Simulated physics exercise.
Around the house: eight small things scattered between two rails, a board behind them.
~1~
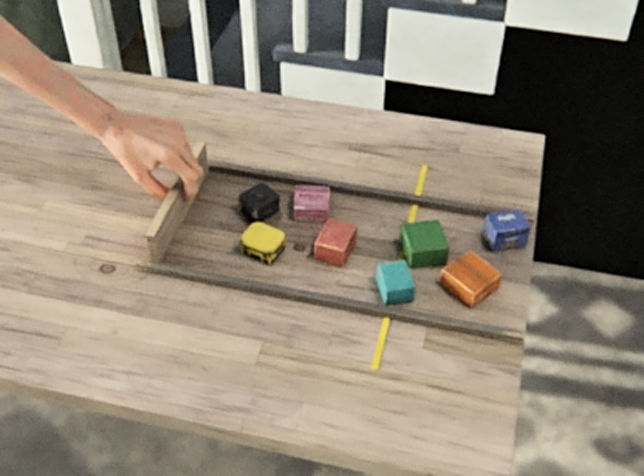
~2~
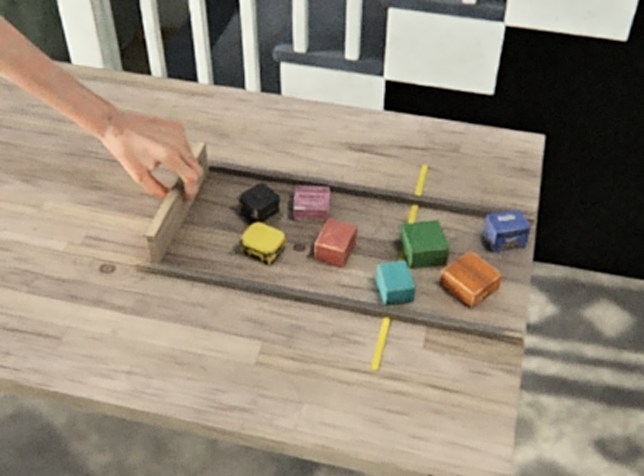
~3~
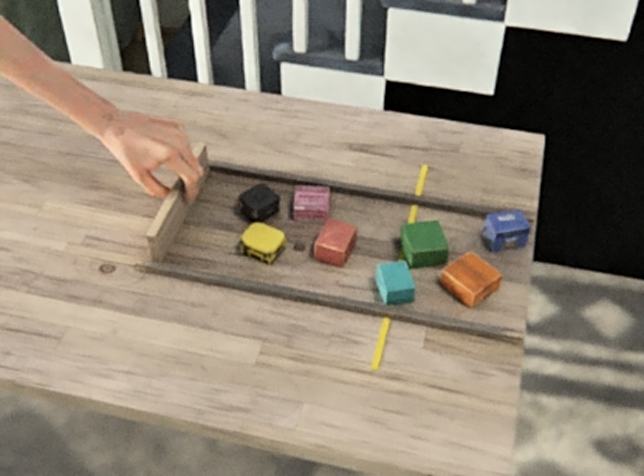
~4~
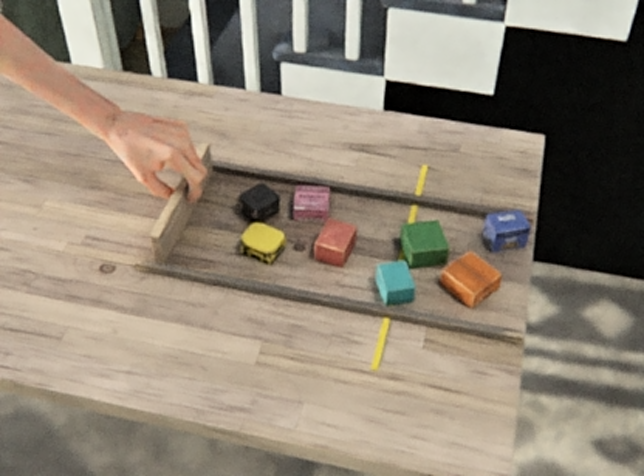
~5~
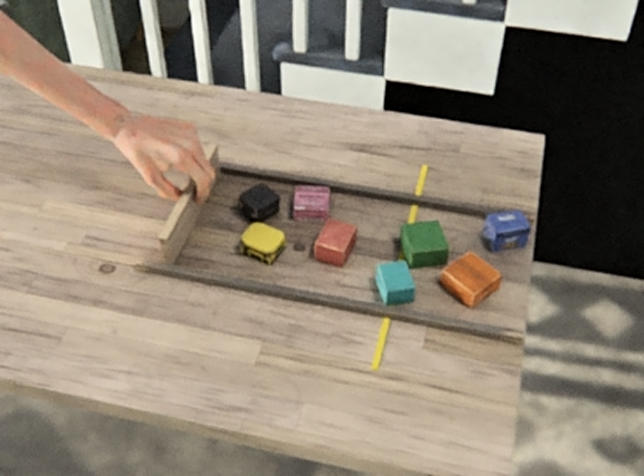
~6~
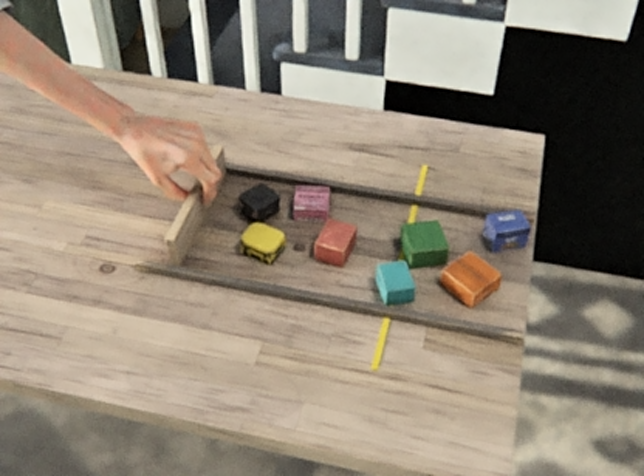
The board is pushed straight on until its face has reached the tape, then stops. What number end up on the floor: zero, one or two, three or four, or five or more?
In the end the number that fall off is zero.
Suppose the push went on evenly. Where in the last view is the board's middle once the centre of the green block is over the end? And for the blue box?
Near (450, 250) and (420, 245).
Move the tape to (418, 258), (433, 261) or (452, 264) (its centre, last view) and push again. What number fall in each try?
It would be 0, 1 and 2.
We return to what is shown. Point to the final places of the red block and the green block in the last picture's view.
First (454, 258), then (485, 247).
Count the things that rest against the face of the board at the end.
In contact: 3.
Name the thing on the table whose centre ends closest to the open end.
The blue box ends nearest.
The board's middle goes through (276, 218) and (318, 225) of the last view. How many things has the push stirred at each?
First 3, then 4.
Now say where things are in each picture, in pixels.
The first picture shows blue box (506, 231); orange box (471, 279); green block (424, 244); board (179, 201); tape (403, 256).
The second picture shows orange box (471, 279); pink box (312, 204).
The third picture shows green block (424, 244); yellow case (263, 244).
The fourth picture shows blue box (506, 231); red block (336, 243).
The fifth picture shows orange box (471, 279); black case (260, 205).
The sixth picture shows blue box (506, 231); orange box (471, 279); green block (424, 244); board (198, 204); tape (403, 256).
Soon after, none off yet; blue box at rest near (506, 231); orange box at rest near (471, 279); green block at rest near (424, 244).
In the end, the number that fall off is zero.
